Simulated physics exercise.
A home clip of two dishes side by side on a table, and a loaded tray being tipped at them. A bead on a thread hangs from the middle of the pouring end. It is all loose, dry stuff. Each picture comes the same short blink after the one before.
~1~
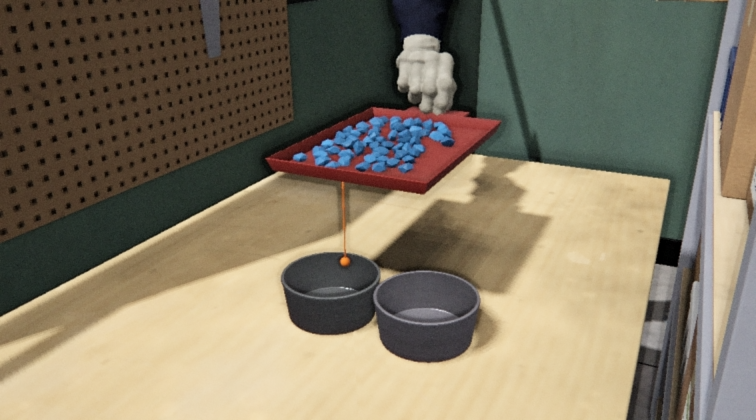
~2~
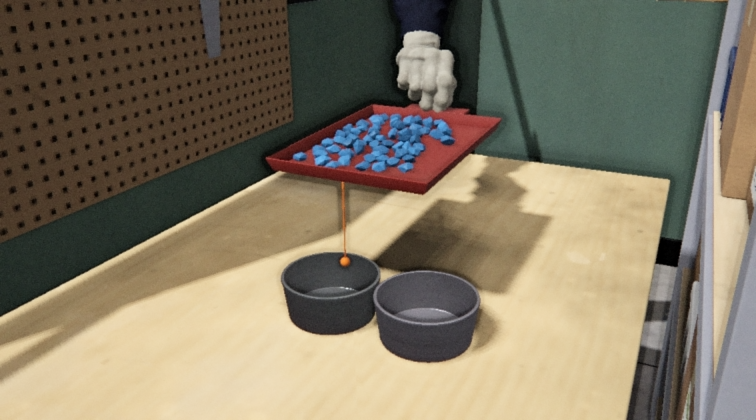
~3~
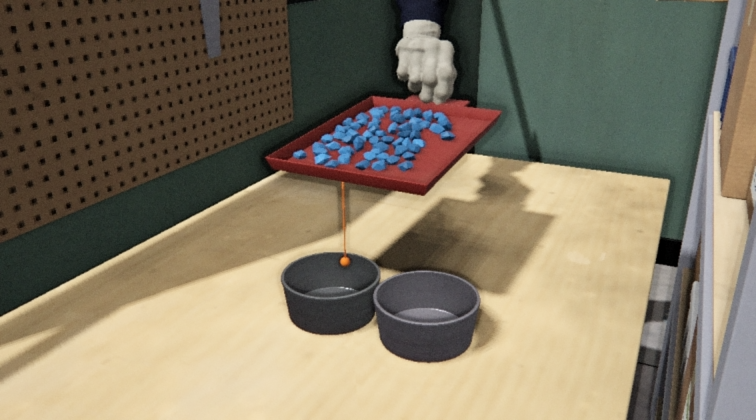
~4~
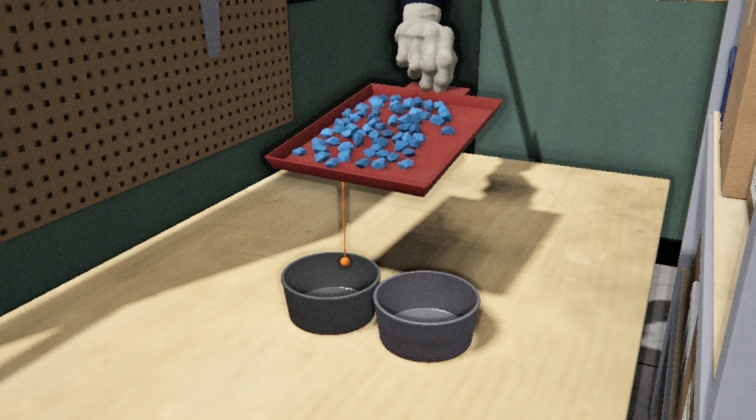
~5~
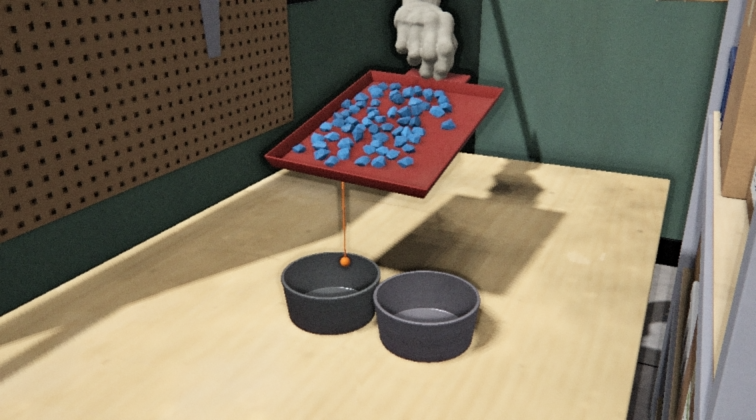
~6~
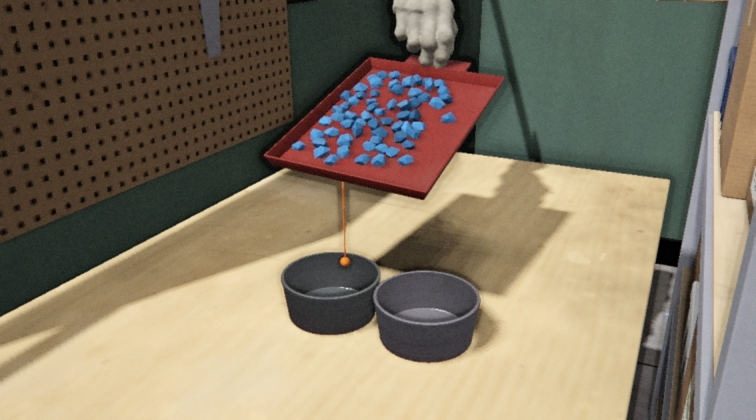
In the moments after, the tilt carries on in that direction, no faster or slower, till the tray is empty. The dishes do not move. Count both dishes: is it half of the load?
They take over half between them.
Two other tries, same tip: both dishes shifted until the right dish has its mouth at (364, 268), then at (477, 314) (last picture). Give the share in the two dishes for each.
Roughly 0 per cent, and 80 per cent.
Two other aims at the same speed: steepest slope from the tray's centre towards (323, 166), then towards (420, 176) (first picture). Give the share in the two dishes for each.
Roughly 20 per cent, and 100 per cent.
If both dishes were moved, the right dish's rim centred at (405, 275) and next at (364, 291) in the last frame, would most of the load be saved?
At the first place the smaller part, at the second the larger part.
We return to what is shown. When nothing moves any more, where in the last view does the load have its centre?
At about (399, 331).
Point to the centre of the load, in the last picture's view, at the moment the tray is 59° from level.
Roughly at (369, 165).
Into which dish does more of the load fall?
Fuller: The dish on the right.
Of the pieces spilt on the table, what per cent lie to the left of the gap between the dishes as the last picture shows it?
Some 90 per cent.
Just after the last frame, tray tipped steeply; almost all on the tray; about a tenth in the air.
A moment on, tray tipped right over; roughly a quarter on the tray; roughly a third in the right dish; about a tenth in the left dish; about a tenth outside both; roughly a quarter in the air.
Further on, tray tipped past a quarter turn; roughly half in the right dish; roughly a quarter in the left dish; roughly a quarter outside both.
When it is over, tray tipped past a quarter turn; roughly half in the right dish; roughly a quarter in the left dish; roughly a quarter outside both.
